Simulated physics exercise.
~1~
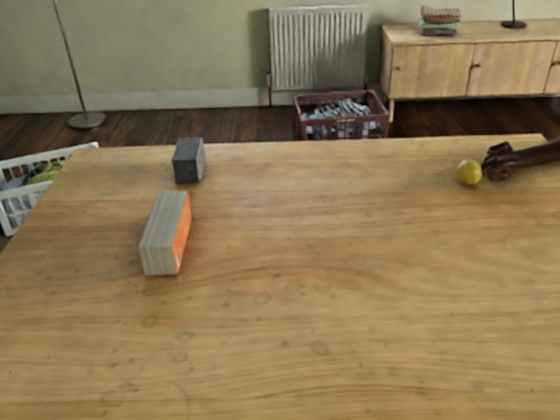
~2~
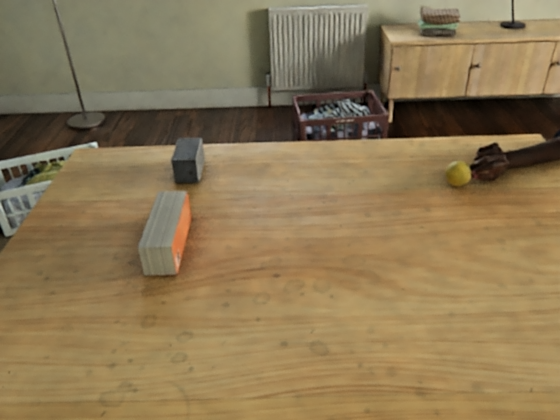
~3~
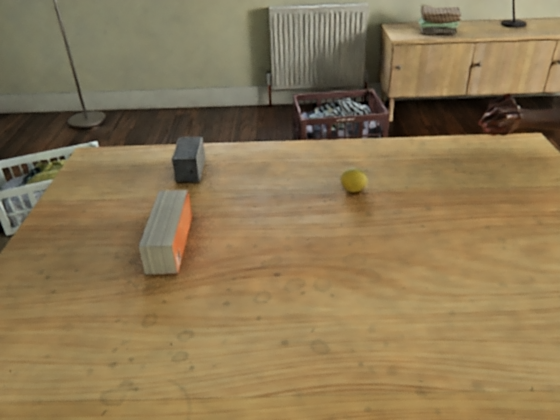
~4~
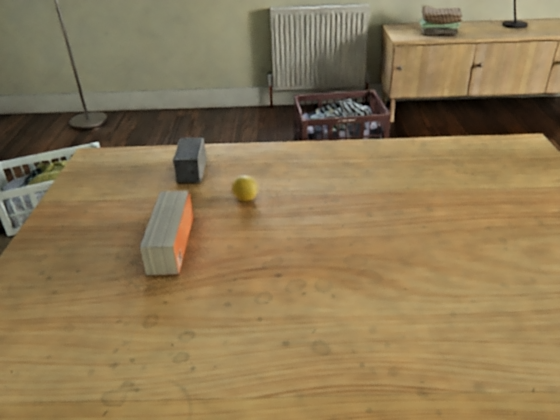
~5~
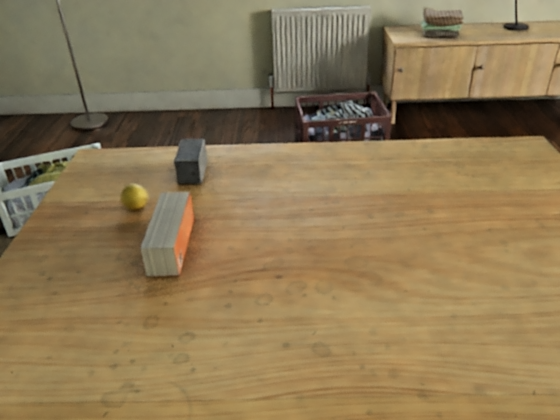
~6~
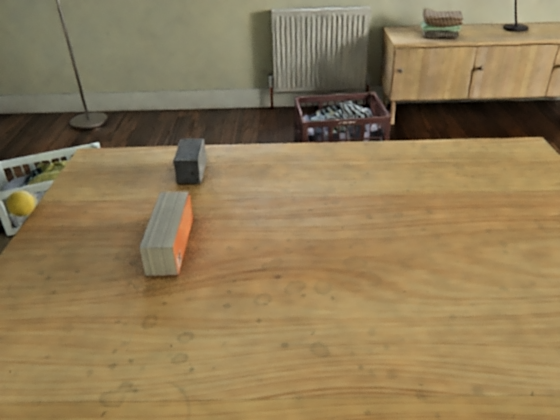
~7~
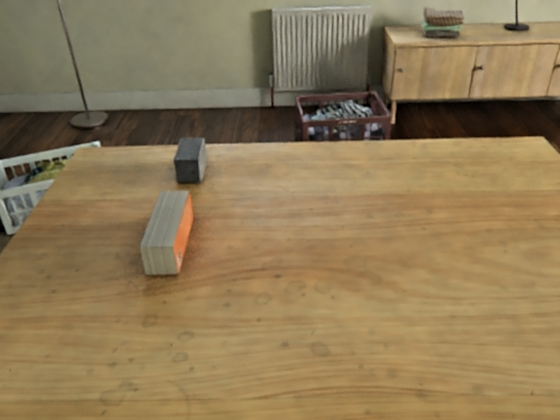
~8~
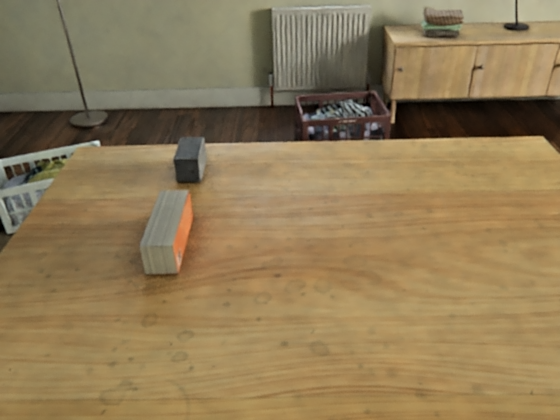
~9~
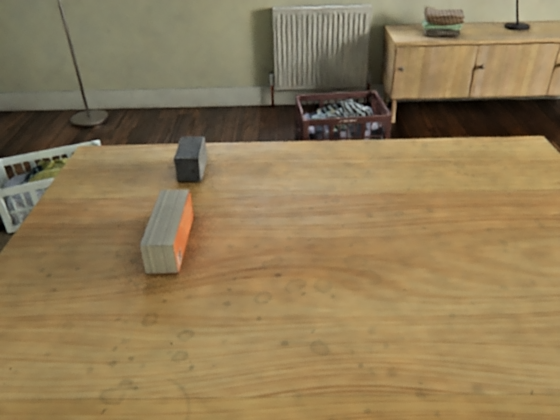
A lemon leaves a hand, rolls left between two blocks, and passes out of view.
